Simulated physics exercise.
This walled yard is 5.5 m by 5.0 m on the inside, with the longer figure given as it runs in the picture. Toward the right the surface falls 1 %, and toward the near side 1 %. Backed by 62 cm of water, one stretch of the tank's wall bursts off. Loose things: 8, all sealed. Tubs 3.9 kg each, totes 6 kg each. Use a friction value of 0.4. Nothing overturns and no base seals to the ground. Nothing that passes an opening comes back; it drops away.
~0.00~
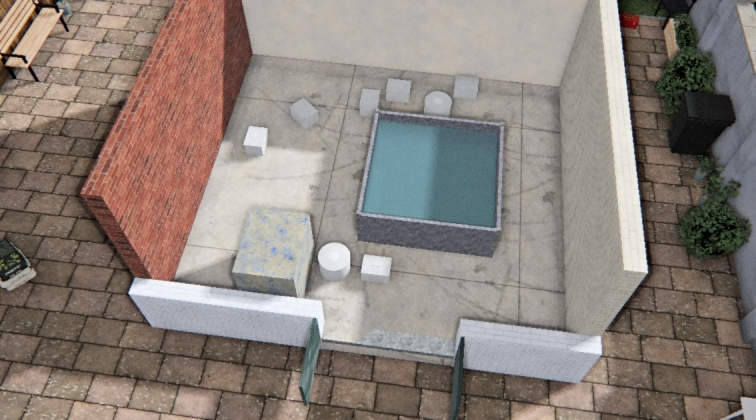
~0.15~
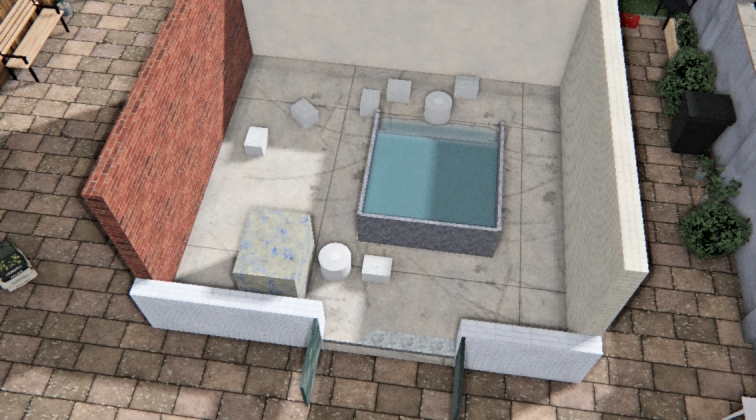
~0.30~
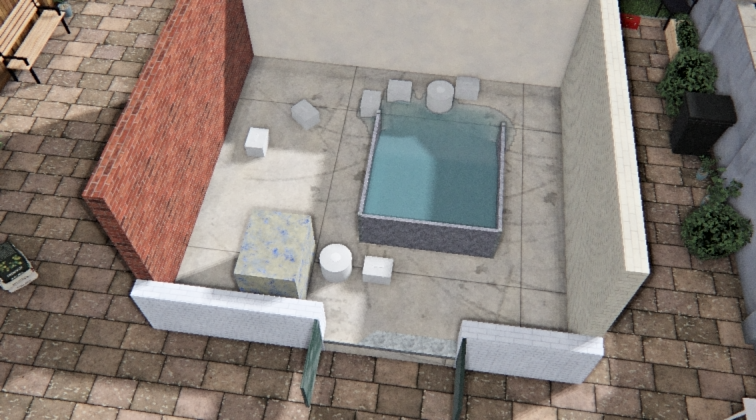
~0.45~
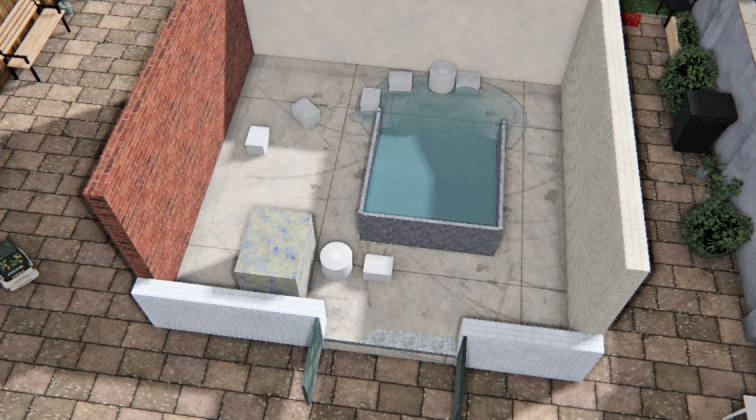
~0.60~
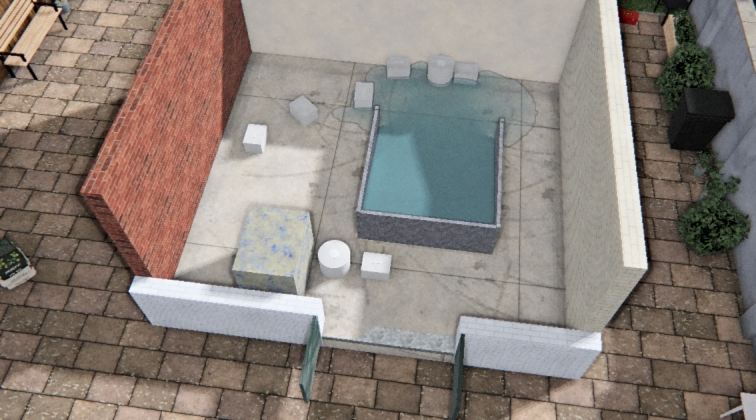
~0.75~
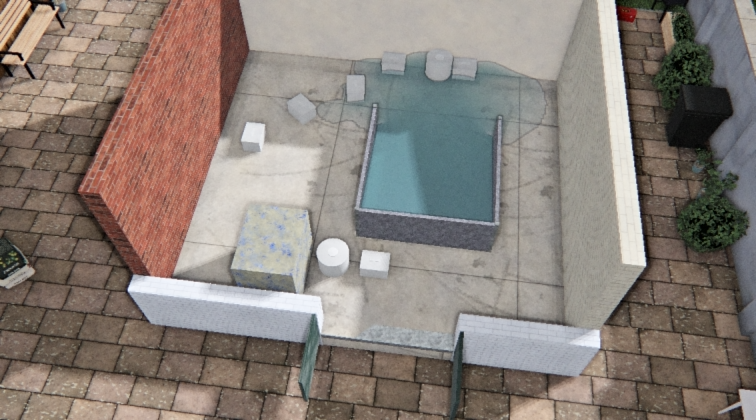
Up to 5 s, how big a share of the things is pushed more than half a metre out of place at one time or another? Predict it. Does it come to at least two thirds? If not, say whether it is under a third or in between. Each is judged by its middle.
It is a high share, two thirds or above that.
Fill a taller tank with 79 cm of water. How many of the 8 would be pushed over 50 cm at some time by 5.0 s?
That would give 6.
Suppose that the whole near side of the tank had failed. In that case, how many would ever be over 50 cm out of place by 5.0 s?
In that case the number is 2.
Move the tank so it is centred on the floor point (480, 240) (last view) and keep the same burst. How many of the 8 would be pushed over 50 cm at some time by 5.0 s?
Result: 6.
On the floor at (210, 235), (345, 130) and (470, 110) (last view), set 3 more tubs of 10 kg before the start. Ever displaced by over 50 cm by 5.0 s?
Well, in turn they are above that, below that and above that.
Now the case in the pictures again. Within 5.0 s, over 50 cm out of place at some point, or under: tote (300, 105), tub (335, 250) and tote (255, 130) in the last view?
Listed in sequence: Higher; lower; higher for the last.
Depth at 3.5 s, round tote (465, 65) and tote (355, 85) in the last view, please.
Depths: Near 19 cm, then near 6 cm.
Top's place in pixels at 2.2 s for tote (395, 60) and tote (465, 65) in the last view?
I'd say close to (278, 54) and close to (538, 62).
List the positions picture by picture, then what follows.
A tub at (438, 101) rests on the ground; a tote at (399, 86) rests on the ground; water covers 3.7 m2; 0 of 8 have shifted, in the first frame.
A tub at (439, 101) rests on the ground; a tote at (399, 86) rests on the ground; 4.7 m2 under water; 0 of 8 have shifted, in the second frame.
A tub at (441, 90) rests on the ground, 26 cm from its start; a tote at (400, 87), on the bottom; water covers 5.7 m2; 1 of 8 have shifted, in the third frame.
A tub at (443, 71), on the bottom, 66 cm from its start; a tote at (401, 78) rests on the ground, 17 cm from its start; water covers 6.9 m2; 3 of 8 have shifted, in the fourth frame.
A tub at (441, 63) floats, 78 cm from its start; a tote at (398, 63) rests on the ground, 47 cm from its start; 8.2 m2 under water; 4 of 8 have shifted, in the fifth frame.
A tub at (440, 58), afloat, 78 cm from its start; a tote at (394, 58) floats, 51 cm from its start; 8.9 m2 under water; 4 of 8 have shifted, in the sixth frame.
After 1.1 s 3 of 8 are over 50 cm from their spots; 3 afloat.
After 2.2 s 3 of 8 are over 50 cm from their spots; 4 afloat.
After 3.5 s 6 of 8 are over 50 cm from their spots; 3 afloat.
After 5.0 s 6 of 8 are over 50 cm from their spots, and 6 have been at some point; 4 afloat.
